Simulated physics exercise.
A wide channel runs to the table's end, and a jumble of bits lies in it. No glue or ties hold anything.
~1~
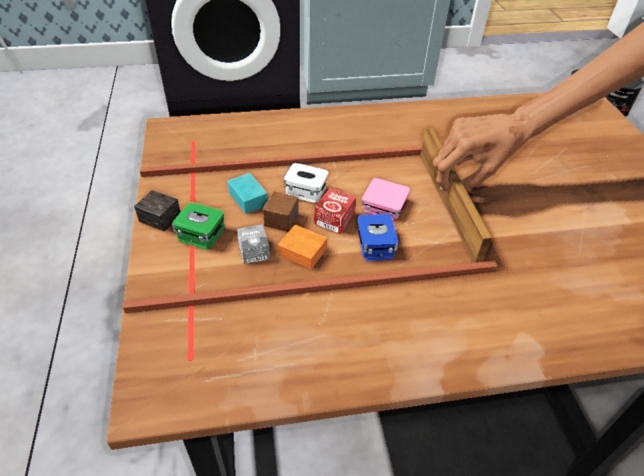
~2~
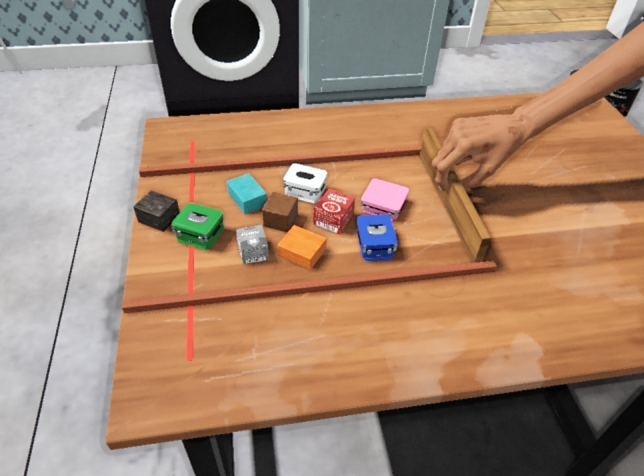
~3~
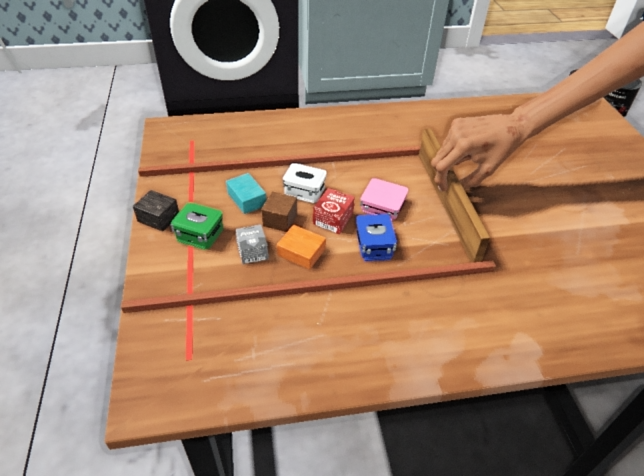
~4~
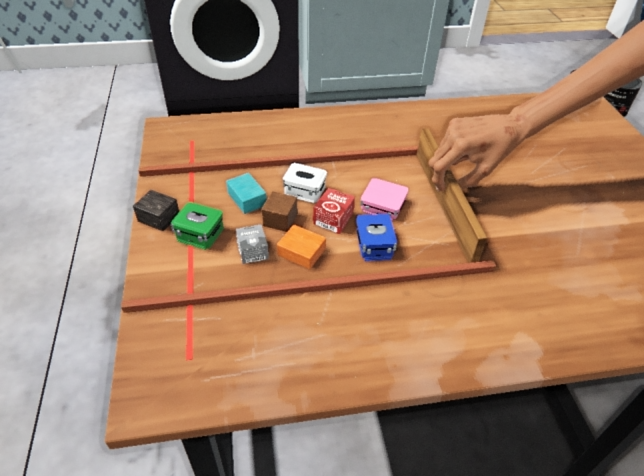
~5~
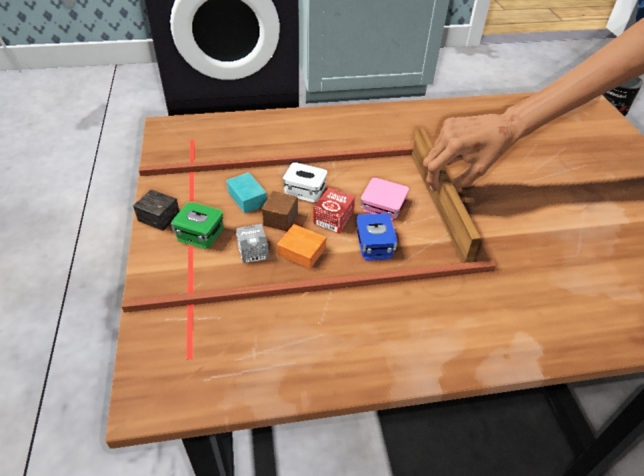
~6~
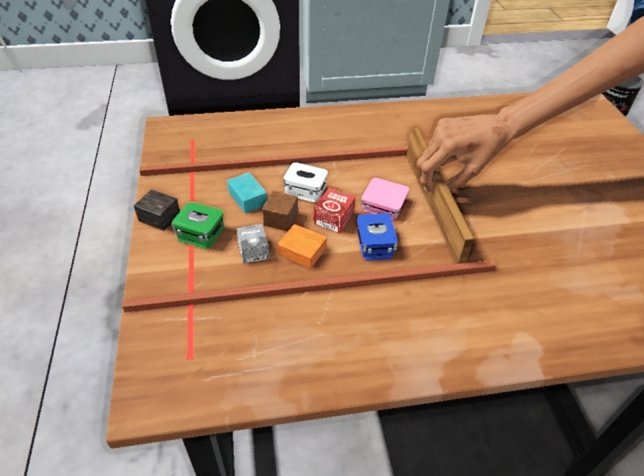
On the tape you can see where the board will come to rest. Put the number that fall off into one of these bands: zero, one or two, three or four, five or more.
The way I see it, three or four of them end up off the end.
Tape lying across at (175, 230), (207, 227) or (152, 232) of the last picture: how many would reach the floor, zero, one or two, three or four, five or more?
Taking the three places in turn, it would be at least five; three or four; at least five.
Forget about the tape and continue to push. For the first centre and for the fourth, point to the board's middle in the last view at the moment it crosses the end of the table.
Around (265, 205); afterwards around (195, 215).
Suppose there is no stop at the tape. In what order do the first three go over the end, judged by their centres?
First the black block, next the green case, then the grey box.
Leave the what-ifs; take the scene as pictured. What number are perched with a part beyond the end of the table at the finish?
Expected count: 3.
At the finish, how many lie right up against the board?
That makes 3.
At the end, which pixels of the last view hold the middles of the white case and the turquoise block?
Around (177, 181), then around (146, 191).
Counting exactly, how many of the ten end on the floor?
Result - number fallen: 4.
Soon after, none off yet; black block at rest near (158, 210); green case at rest near (200, 225); turquoise block at rest near (247, 193).
Then, none off yet; black block moved about its own width near (135, 206); green case moved about its own width near (159, 223); turquoise block moved about its own width near (219, 187).
At rest, the number that fall off is three or four; fallen, brown block, grey box, green case and black block.
